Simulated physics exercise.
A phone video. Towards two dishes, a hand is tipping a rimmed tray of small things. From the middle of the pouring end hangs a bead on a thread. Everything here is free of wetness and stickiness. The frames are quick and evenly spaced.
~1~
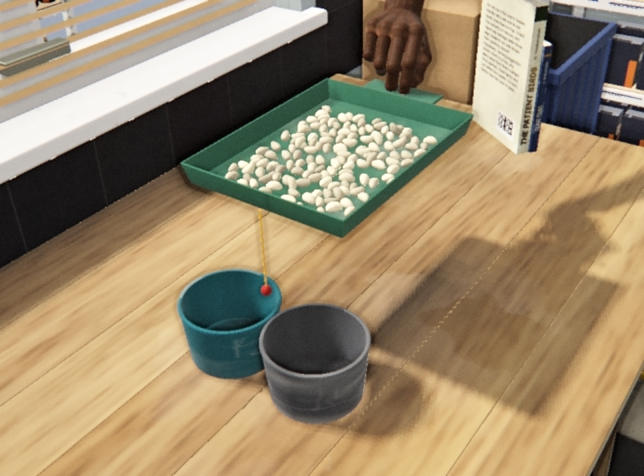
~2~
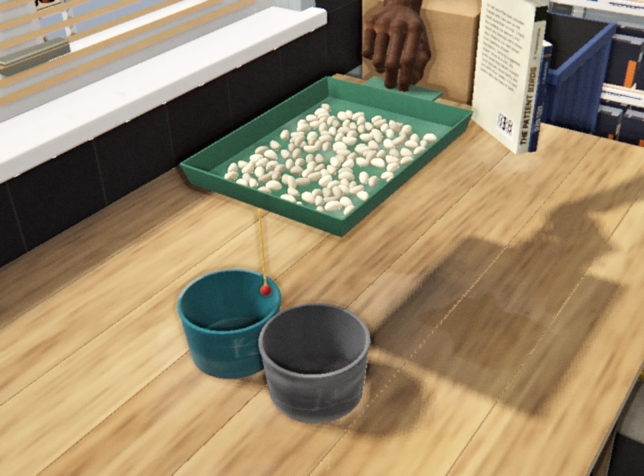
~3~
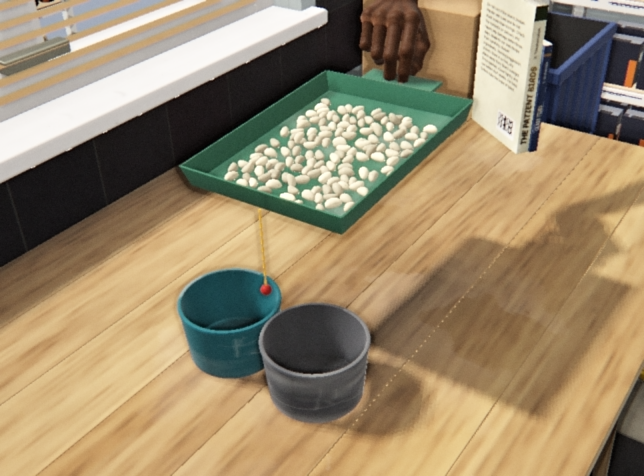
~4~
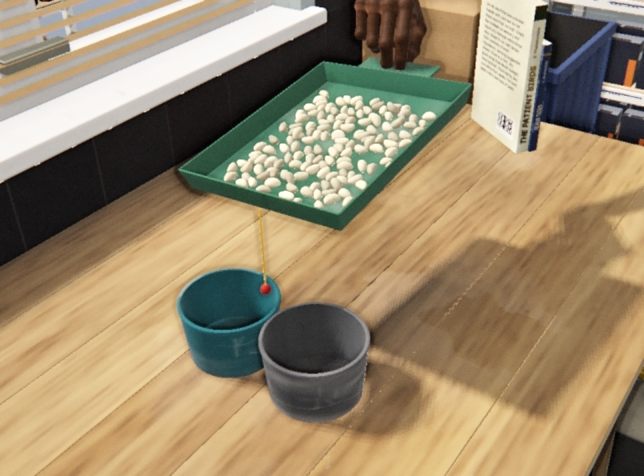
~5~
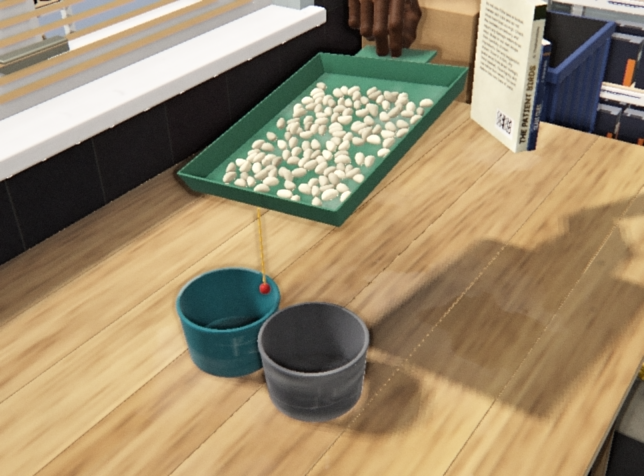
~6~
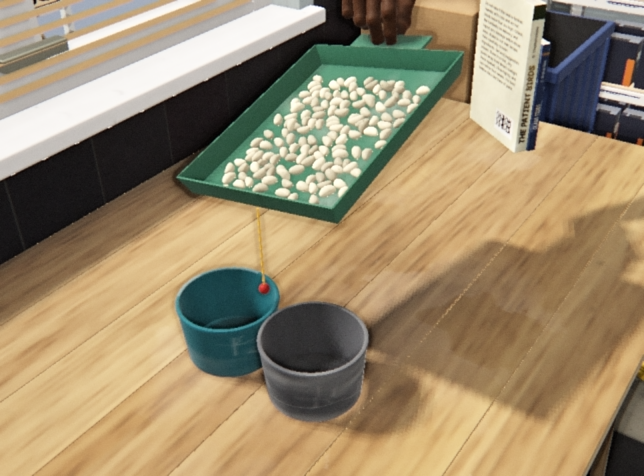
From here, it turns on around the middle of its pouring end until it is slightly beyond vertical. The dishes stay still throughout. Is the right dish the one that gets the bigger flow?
No.
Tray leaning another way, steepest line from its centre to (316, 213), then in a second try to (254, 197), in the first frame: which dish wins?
Try 1: The right-side dish; try 2: The left-side dish.
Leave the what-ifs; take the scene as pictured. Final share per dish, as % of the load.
For the left dish 50 per cent, for the right dish 0.
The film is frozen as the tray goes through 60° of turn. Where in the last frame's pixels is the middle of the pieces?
In the last view the centre sits at roughly (250, 138).
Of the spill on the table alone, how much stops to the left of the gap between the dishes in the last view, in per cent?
About 90 per cent.
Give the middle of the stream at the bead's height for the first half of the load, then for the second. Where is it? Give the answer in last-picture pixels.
About (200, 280) to begin with, then about (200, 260).
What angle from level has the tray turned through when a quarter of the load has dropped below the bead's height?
The tilt is near 115° by then.
Soon, tray tipped steeply; all on the tray.
A while on, tray tipped right over; nearly all on the tray; a stray few outside both.
Towards the end, tray tipped past a quarter turn; about half in the left dish; about half outside both.
Finally, tray tipped past a quarter turn; none in the right dish; about half in the left dish; about half outside both.
